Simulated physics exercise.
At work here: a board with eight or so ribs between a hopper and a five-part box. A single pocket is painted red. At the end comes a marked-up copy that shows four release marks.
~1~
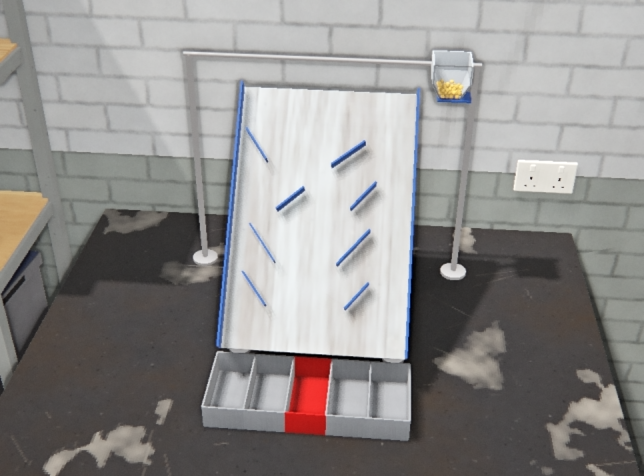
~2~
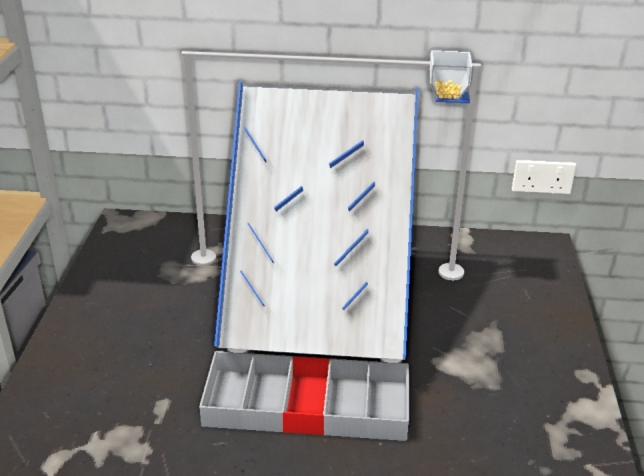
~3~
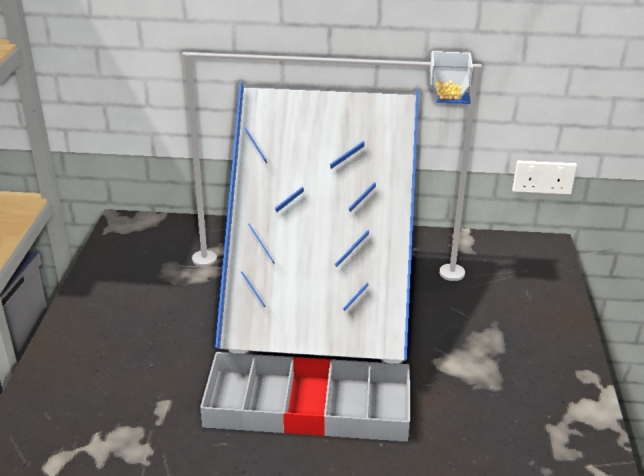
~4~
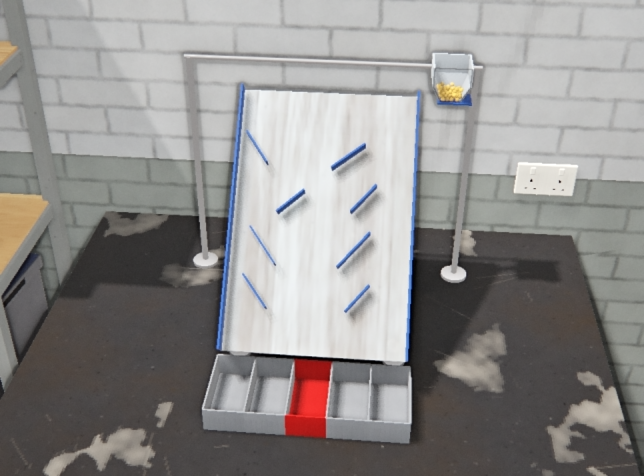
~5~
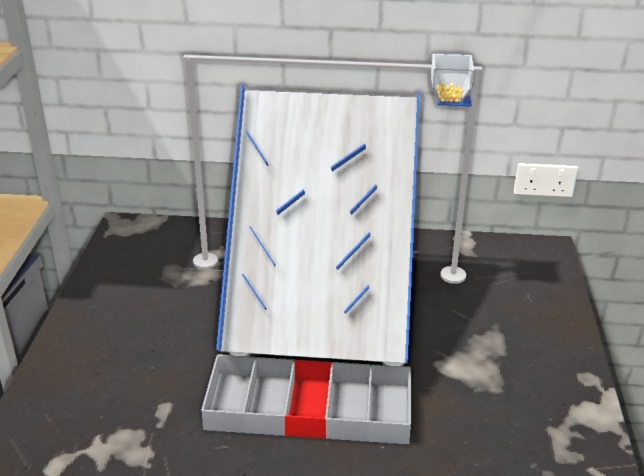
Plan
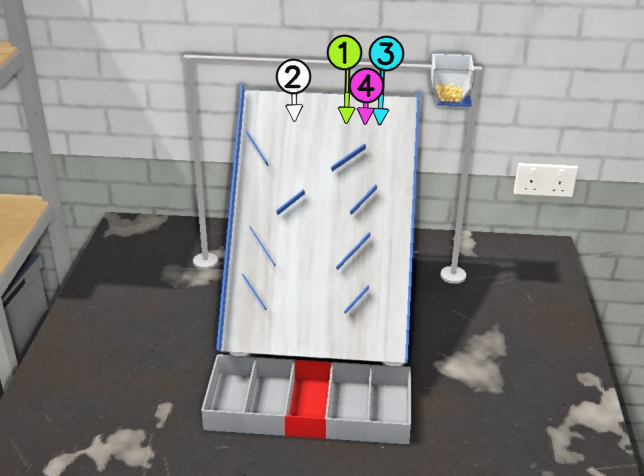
In this clip, a small hopper of yellow pieces sits above the right side of an upright board with angled blue ribs and a five-part box, one pocket red, at its base; apart from slight view shifts, nothing visibly moves.
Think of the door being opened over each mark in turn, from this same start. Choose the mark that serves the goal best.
2 is best.
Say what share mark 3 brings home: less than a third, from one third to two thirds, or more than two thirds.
Less than a third.
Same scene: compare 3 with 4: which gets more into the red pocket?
That is mark 4.
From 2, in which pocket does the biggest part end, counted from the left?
The third from the left.
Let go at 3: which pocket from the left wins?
The fifth.
On the marked copy, mark 1 meets the board at (346, 117); mark 2 meets the board at (294, 115); mark 3 meets the board at (379, 118); mark 4 meets the board at (365, 118).
With 1, about a third in the red pocket, about half in other pockets, a small part outside the box.
With 2, about two thirds in the red pocket, about a third in other pockets, a stray few outside the box.
With 3, a small part in the red pocket, most in other pockets, a small part outside the box.
With 4, about a third in the red pocket, about half in other pockets, a small part outside the box.
